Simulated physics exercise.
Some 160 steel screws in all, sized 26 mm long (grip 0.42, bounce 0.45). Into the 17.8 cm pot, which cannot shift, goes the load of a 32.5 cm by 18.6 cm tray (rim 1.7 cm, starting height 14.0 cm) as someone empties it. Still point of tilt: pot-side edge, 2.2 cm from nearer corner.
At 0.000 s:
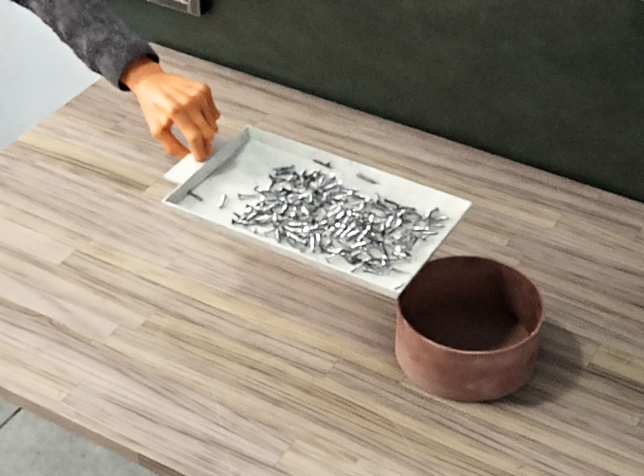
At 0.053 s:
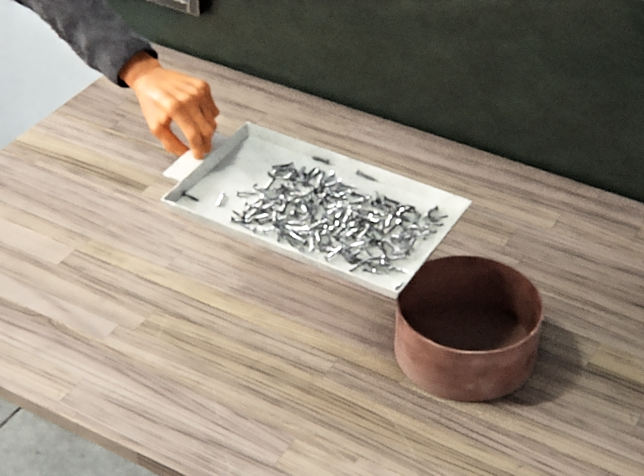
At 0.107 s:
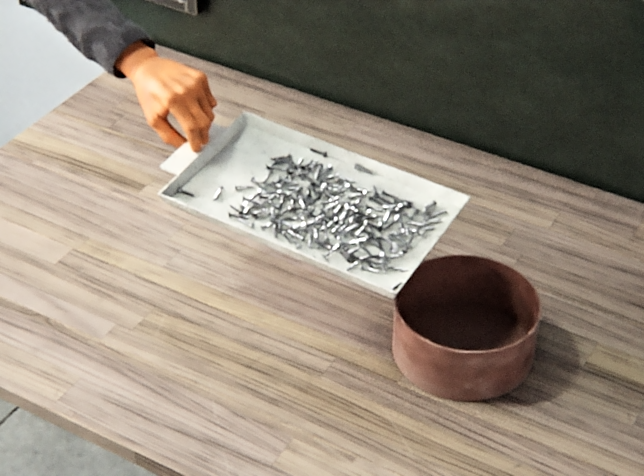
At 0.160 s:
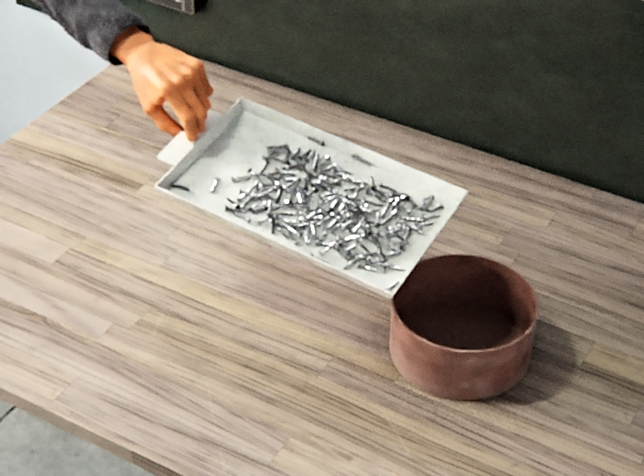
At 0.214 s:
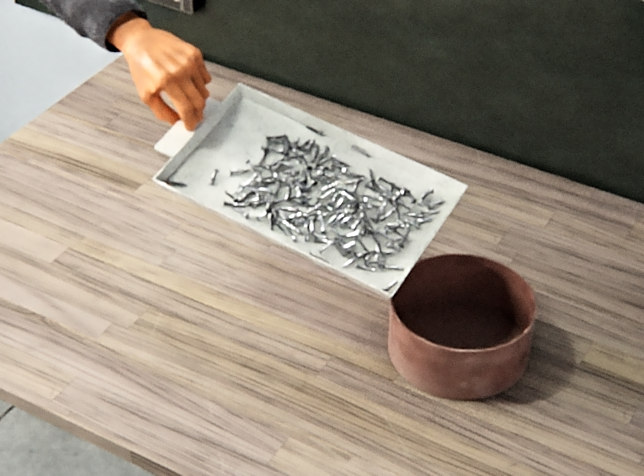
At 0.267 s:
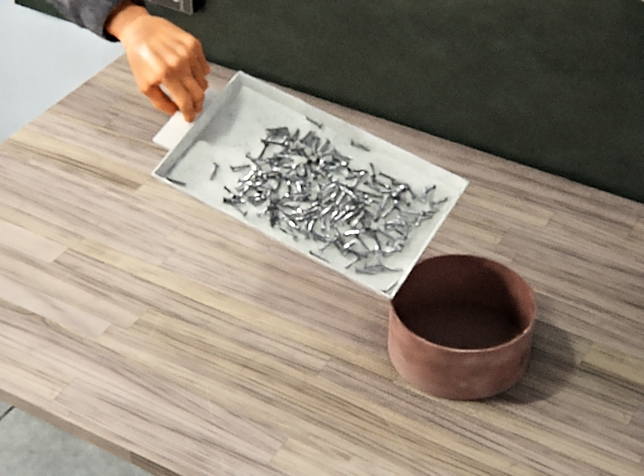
A hand in a dark grey sleeve grips the left end of a white tray above a wood-plank table, seen from above at an angle, with a dark green wall behind. Many small silvery screws lie scattered across the tray, and a reddish-brown pot stands at its right corner. The hand steadily raises the tray's left end, steepening its slant towards the pot, while the screws shift slightly.
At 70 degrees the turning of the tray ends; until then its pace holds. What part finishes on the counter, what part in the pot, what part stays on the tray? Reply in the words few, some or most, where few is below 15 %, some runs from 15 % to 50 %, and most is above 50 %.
Shares - counter: Most; pot: Few; tray: Few.
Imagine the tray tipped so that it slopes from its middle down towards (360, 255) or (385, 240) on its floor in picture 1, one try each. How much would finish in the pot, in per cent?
I'd put it at about 35 per cent for the first tilt and about 75 per cent for the second.
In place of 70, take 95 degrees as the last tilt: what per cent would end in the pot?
In that case, near 0 percent.
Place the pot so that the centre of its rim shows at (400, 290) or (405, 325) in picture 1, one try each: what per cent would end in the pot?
Estimates: 5 % and 85 %, in that order.
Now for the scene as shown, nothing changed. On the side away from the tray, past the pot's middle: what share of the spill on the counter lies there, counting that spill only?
Around 20 per cent, give or take.
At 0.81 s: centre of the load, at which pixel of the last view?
I reckon close to (358, 263).
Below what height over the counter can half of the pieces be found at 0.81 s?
Roughly 18 centimetres.
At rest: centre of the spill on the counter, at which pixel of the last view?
The spill is centred close to (381, 412).
After 0.59 s, tilt 43 degrees; the tray holds 100 %, the pot 0 %.
Then, at 0.81 s, tilt 60 degrees; the tray holds 90 %, the pot 0 %.
After 1.14 s, tilt 70 degrees; the tray holds 15 %, the pot 0 %.
By 2.1 s all is still; counter 95 %, pot 0 %, tray 0 %.
